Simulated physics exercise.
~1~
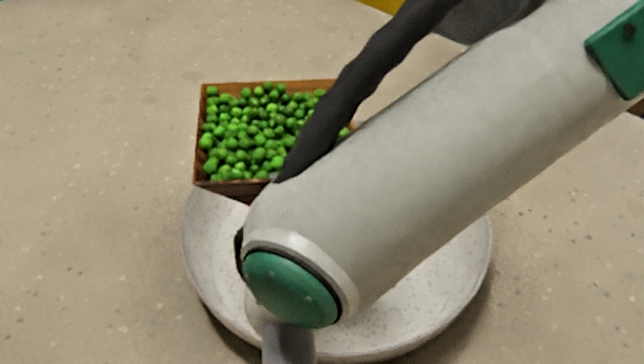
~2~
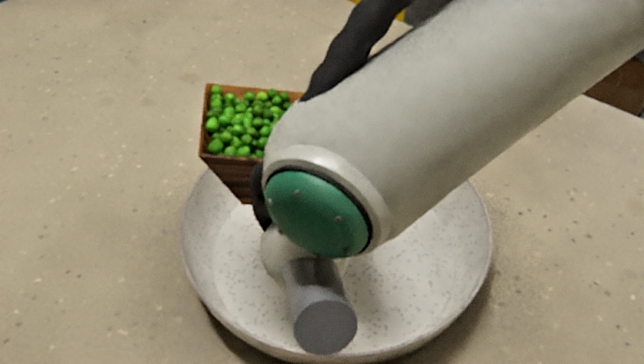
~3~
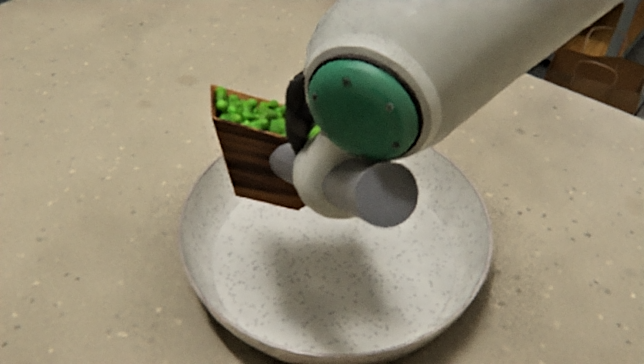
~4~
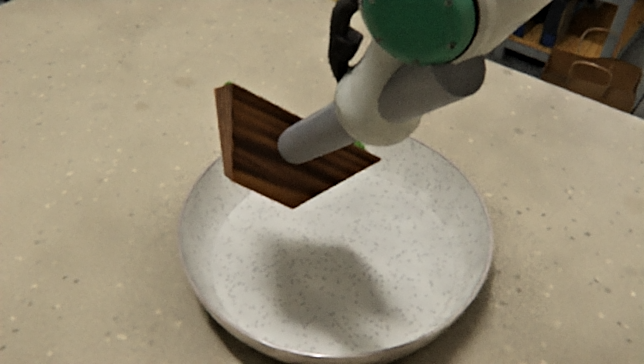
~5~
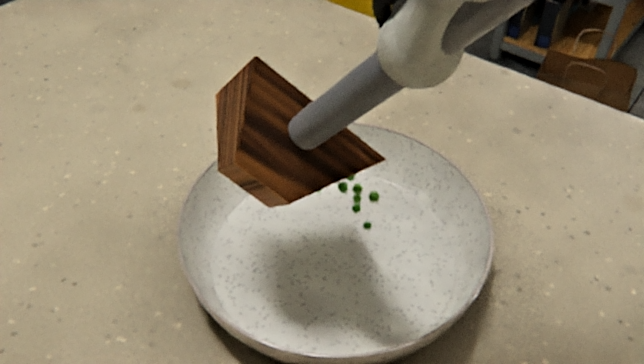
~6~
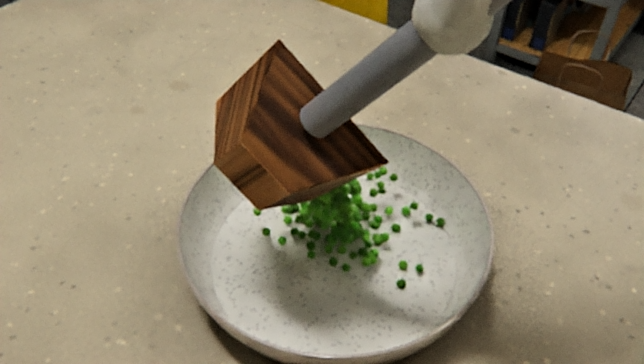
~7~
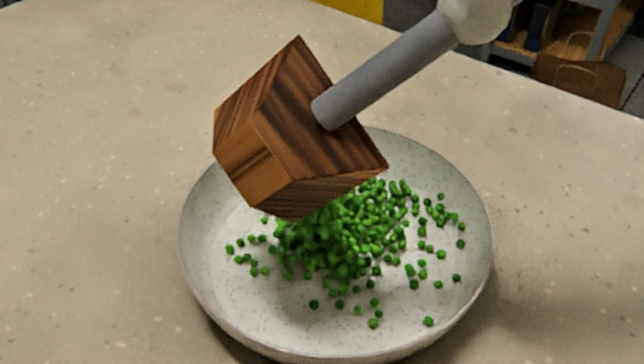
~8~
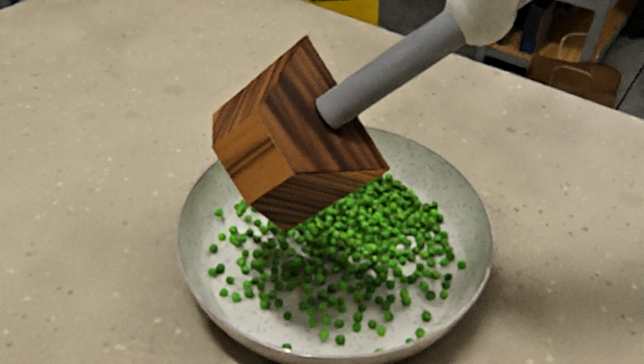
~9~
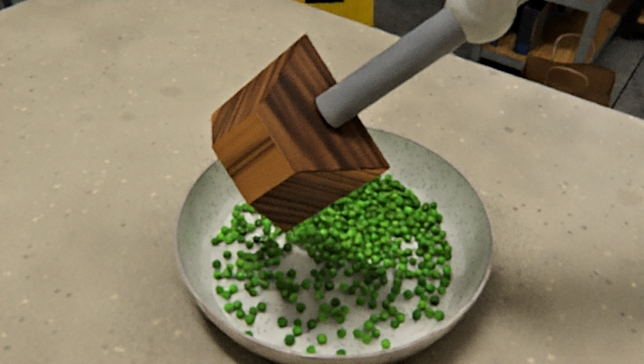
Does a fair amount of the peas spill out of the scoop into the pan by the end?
Yes, the peas pour out as the scoop tips over, and a middling amount ends up in the pan.
On a speckled beige countertop, a robot arm lifted and steadily tipped a wooden scoop of green peas over a pale round pan. A few peas dropped first, then a thick rush, and they ended up spread across the pan beneath the tilted scoop.
